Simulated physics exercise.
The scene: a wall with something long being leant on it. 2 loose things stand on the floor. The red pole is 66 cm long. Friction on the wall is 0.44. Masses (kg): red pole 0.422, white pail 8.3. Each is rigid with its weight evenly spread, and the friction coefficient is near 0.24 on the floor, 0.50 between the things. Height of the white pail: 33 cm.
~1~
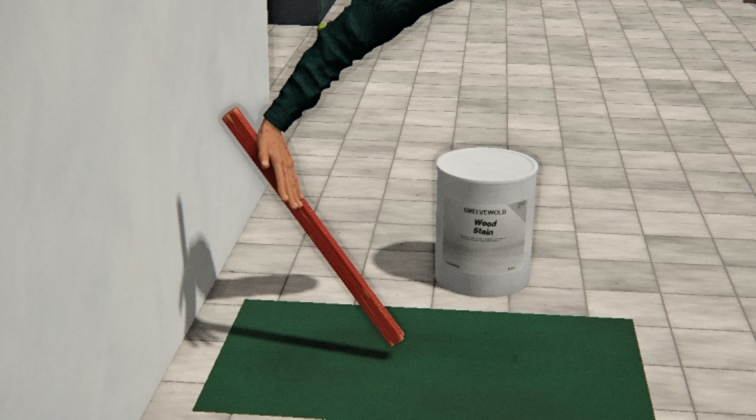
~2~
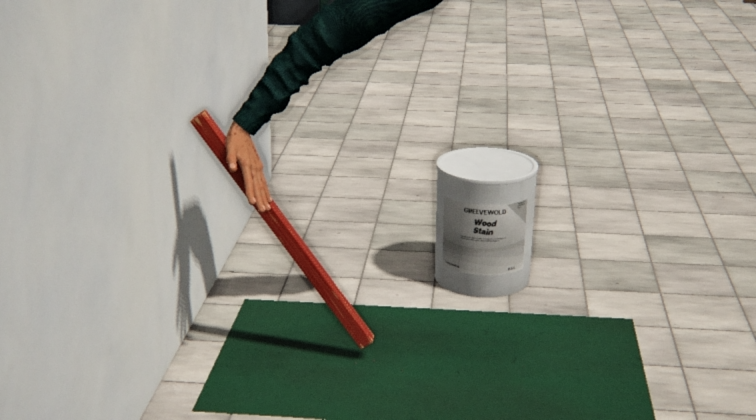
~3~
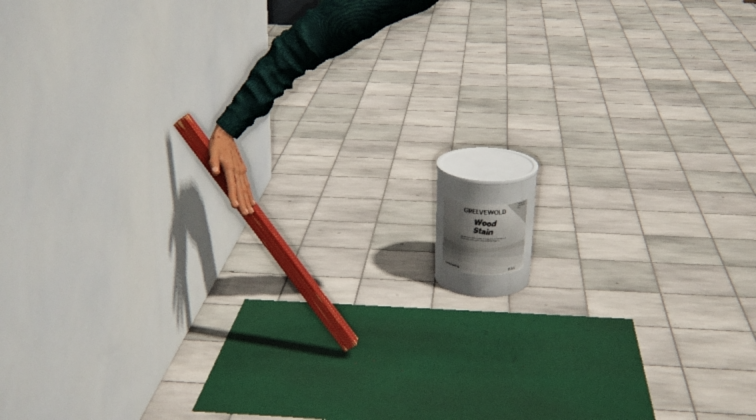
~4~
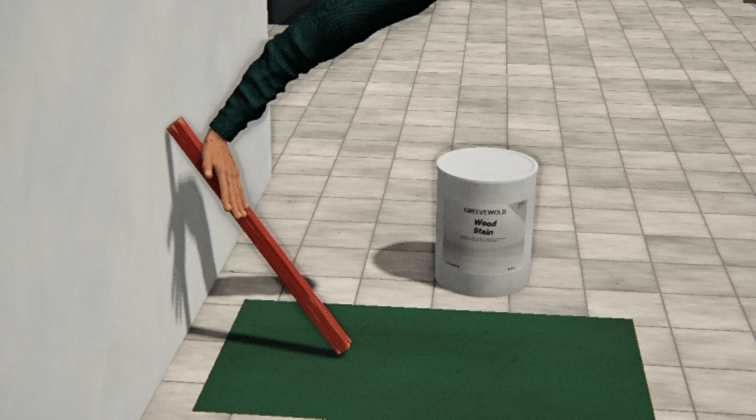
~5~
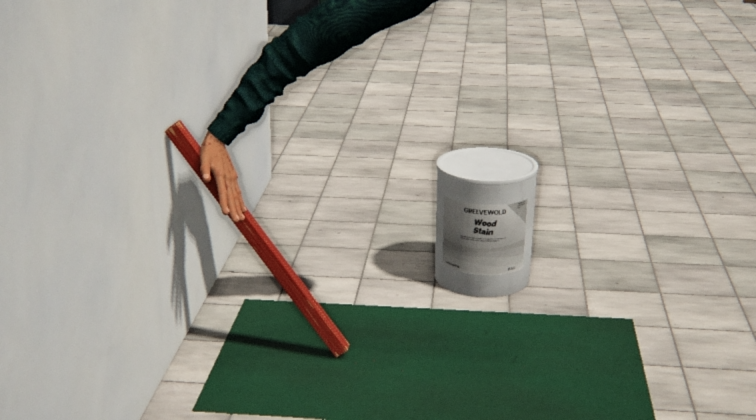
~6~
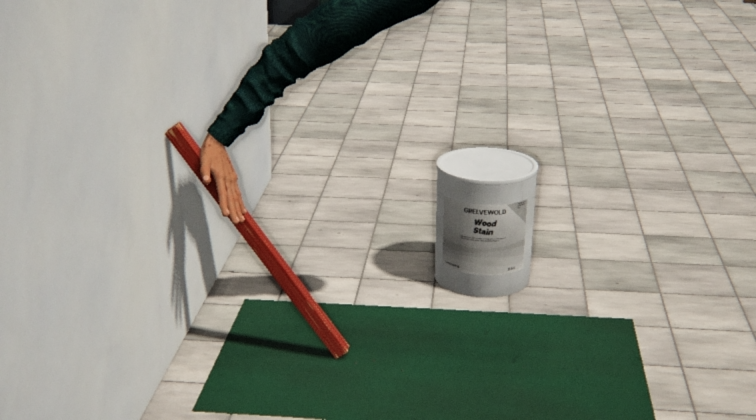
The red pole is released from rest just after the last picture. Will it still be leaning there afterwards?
The pole slips out.
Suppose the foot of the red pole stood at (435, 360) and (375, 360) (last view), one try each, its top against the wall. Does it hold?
In the first case it slides down; in the second case it slips out.
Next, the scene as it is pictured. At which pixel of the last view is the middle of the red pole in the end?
Near (325, 349).
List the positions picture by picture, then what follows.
In the first picture, 14 cm from its place; red pole (316, 230); white pail (484, 222).
In the second picture, 7 cm from its place; red pole (285, 233); white pail (484, 222).
In the third picture, 3 cm from its place; red pole (269, 236); white pail (484, 222).
In the fourth picture, 1 cm from its place; red pole (262, 239); white pail (484, 222).
In the fifth picture, propped up under the hand; red pole (260, 242); white pail (484, 222).
In the sixth picture, propped up under the hand; red pole (260, 244); white pail (484, 222).
Then, 0.40 s on from there, red pole sunk by 7° near (272, 253).
Then, 0.60 s on from there, red pole sunk by 24° near (298, 283).
Then, 0.70 s on from there, red pole sunk by 42° near (316, 321).
Then, 0.80 s on from there, red pole sunk by 55° near (325, 349).
In the end, toppled on the floor, red pole; white pail under 10 cm from the start. At the end, from the last picture's camera, red pole near (325, 349). The pole gives way.
